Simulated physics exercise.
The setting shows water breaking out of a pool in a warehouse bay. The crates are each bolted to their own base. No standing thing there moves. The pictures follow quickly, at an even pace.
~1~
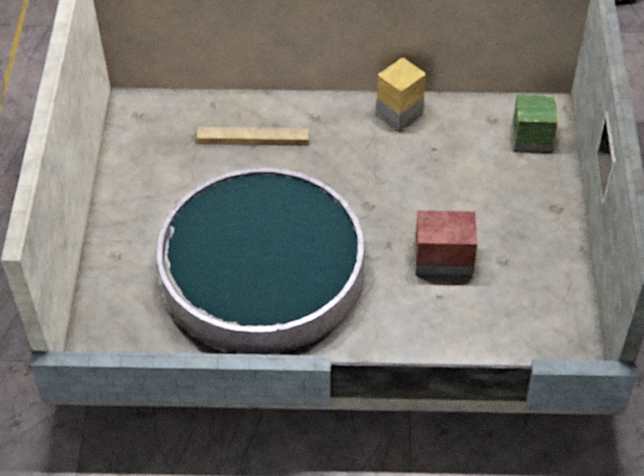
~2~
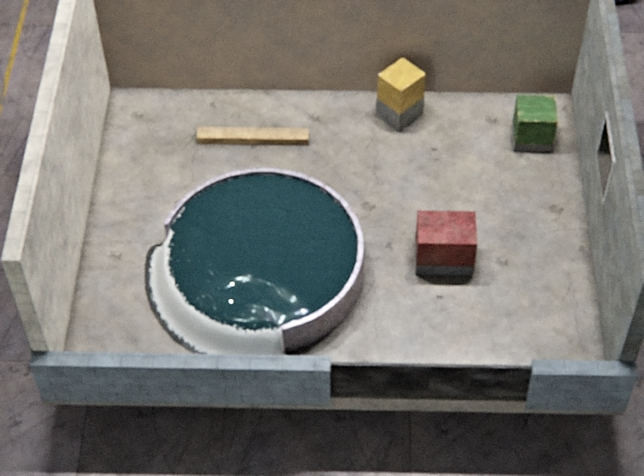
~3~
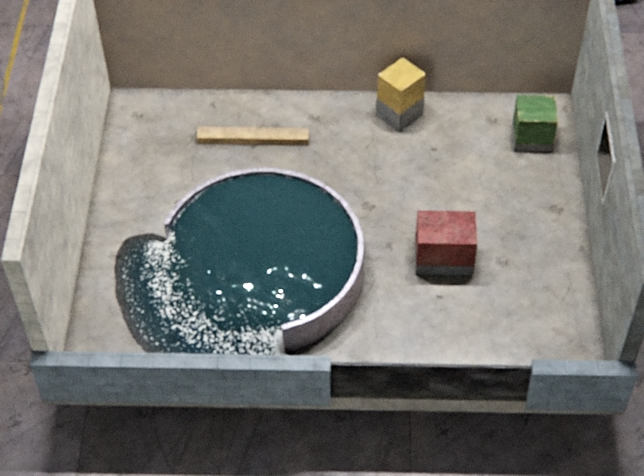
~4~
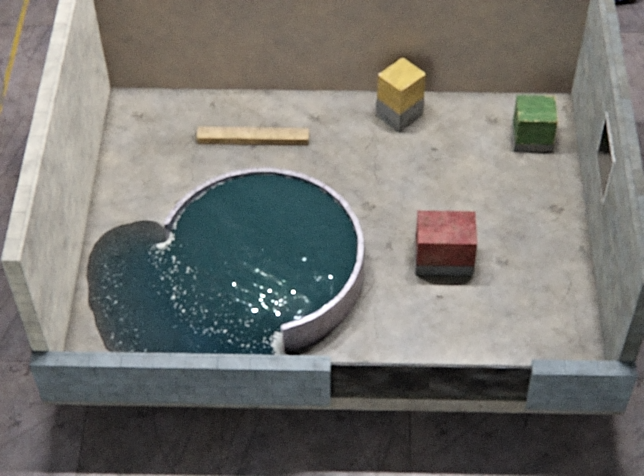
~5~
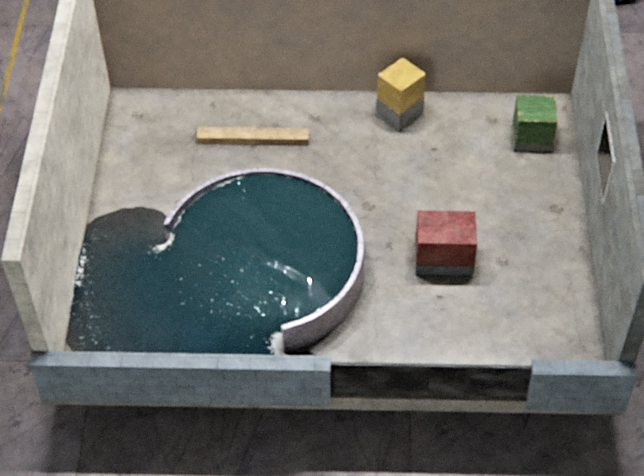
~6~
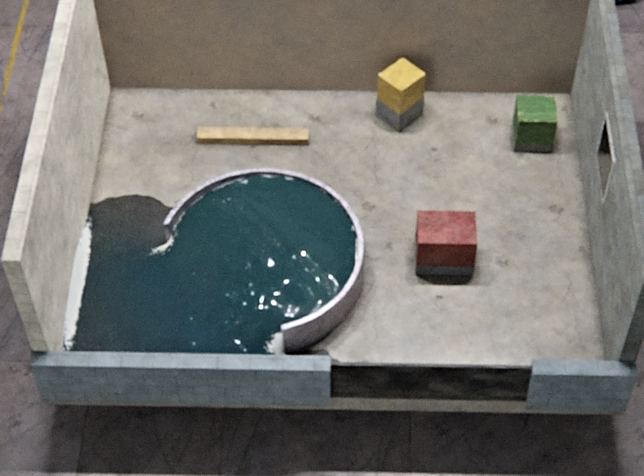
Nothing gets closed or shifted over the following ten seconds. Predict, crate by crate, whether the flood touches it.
My prediction: The green crate remains untouched; the red crate remains untouched; the yellow crate remains untouched.
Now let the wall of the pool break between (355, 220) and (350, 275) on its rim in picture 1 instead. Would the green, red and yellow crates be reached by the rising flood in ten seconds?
The green crate is overtopped, the red crate is overtopped, and the yellow crate is not overtopped.
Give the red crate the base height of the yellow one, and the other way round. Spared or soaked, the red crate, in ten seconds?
Then: Red crate is not reached.
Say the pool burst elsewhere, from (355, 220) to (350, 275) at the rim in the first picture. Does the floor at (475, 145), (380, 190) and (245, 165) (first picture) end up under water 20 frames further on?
In order: Swamped, swamped, spared.
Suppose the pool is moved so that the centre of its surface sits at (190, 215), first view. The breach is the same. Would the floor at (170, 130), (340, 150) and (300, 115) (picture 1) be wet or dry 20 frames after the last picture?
Results in order - swamped, left untouched, swamped.
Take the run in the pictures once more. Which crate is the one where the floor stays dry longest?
Answer: The one in green.
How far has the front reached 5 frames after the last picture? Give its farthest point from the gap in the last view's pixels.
The front tops out at about (483, 386).
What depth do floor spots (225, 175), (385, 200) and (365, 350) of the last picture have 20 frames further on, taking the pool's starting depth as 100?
Around 4, 0 and 10 percent, in that order.
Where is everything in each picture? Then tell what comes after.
Still water in the pool at (260, 249), in the first frame.
The front is at a hidden place, out from the gap at (187, 319), in the second frame.
Water pours out at (188, 321) and has run to a hidden place, in the third frame.
The front is at (116, 233), out from the gap at (188, 322), in the fourth frame.
The front is at (86, 229), out from the gap at (188, 322), in the fifth frame.
Water pours out at (188, 322) and has run to a hidden place, in the sixth frame.
A moment on, water covers 25 % of the floor; the green crate not reached, the red crate not reached, the yellow crate not reached.
Next, water covers 35 % of the floor; the green crate not reached, the red crate water round its plinth, the yellow crate not reached.
Then, water covers 55 % of the floor; the green crate not reached, the red crate water round its plinth, the yellow crate not reached.
Later, water covers 90 % of the floor; the green crate water round its plinth, the red crate water round its plinth, the yellow crate water round its plinth.
In the end, water covers 100 % of the floor; the green crate stayed above the water, the red crate stayed above the water, the yellow crate stayed above the water.
